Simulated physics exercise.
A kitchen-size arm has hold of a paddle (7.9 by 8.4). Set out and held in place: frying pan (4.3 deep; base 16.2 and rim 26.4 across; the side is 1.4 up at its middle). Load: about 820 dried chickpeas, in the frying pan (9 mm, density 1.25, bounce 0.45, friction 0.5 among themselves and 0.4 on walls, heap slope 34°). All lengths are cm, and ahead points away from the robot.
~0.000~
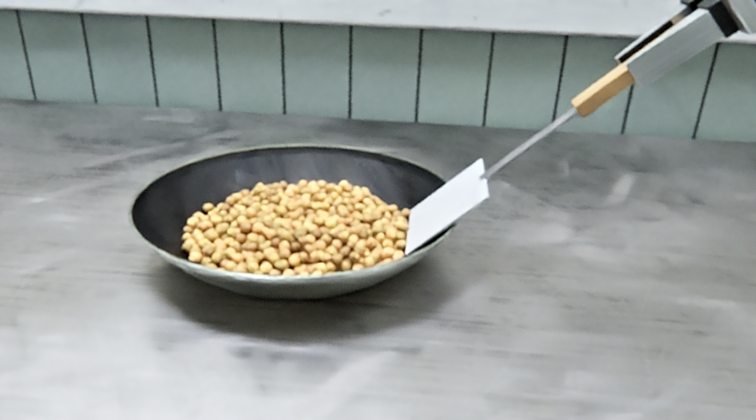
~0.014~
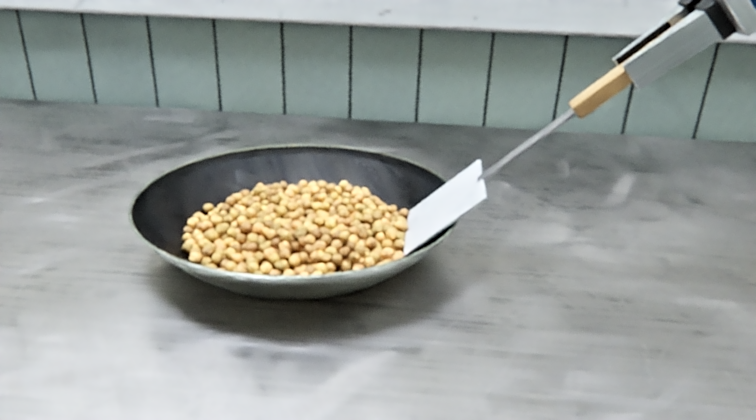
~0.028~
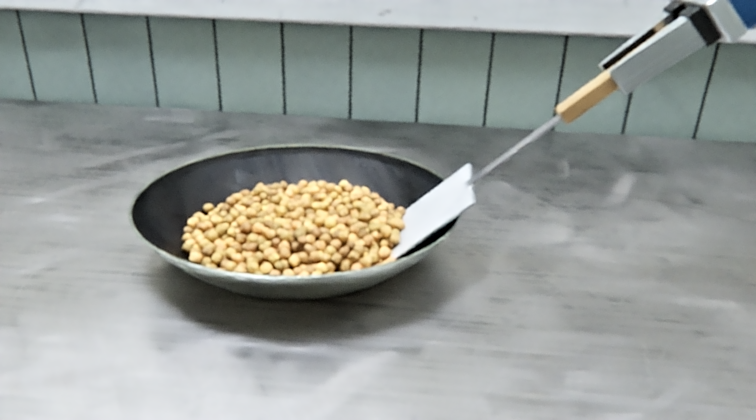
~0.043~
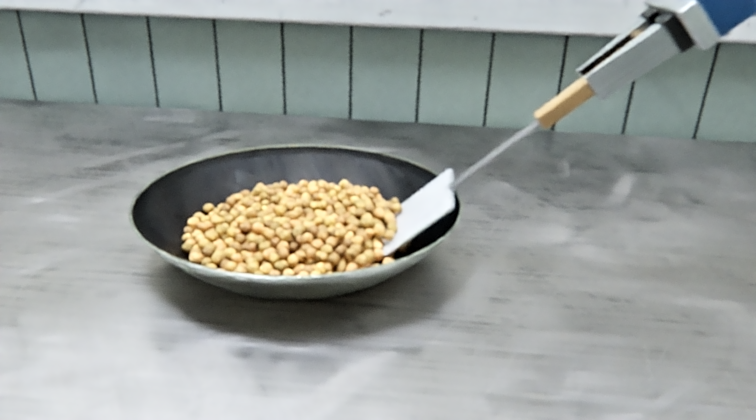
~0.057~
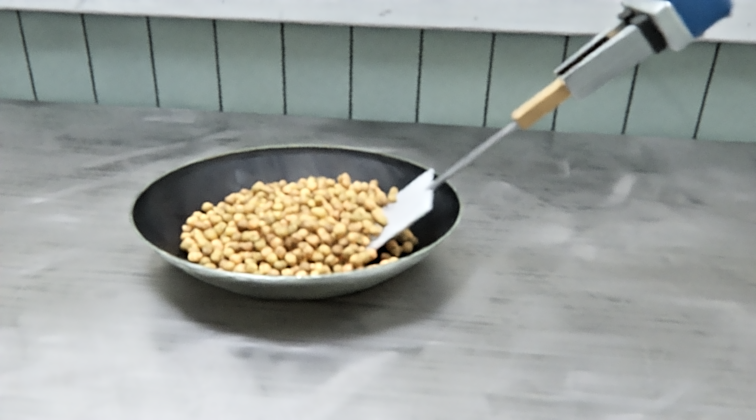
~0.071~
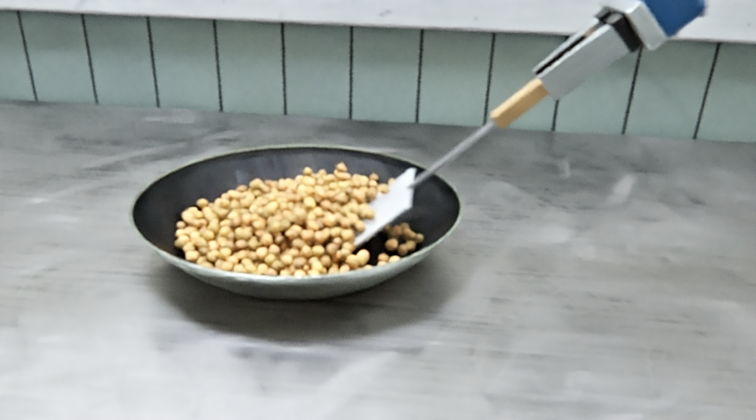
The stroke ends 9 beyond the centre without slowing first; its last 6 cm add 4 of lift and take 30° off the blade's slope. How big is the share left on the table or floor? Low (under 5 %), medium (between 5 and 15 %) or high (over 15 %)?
On the table or floor the share is high, over 15 %.
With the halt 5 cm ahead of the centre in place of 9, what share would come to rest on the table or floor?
Then about 10 per cent.
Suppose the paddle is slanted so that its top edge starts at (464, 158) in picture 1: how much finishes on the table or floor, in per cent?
Some 25 per cent.
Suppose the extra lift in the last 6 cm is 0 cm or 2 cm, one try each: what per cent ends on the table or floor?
Some 15 and 25 per cent.
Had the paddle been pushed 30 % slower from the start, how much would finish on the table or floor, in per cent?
Then about 20 per cent.
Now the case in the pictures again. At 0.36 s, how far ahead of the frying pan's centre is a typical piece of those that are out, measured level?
Some 24 cm.
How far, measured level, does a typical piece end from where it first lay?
Some 4 cm.
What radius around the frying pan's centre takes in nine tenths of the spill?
About 65 cm.
By 0.11 s, sloping 43°, highest piece 7 above the table; 820 in the frying pan.
By 0.14 s, sloping 34°, highest piece 8 above the table; 820 in the frying pan.
By 0.36 s, sloping 13°, highest piece 10 above the table; 641 in the frying pan, 107 on the table or floor, 72 on the blade or in flight.
By 1.41 s, sloping 13°, highest piece 4 above the table; 641 in the frying pan, 179 on the table or floor.
Final count, 641 in the frying pan, 179 on the table or floor. That is 22 % on the table or floor.
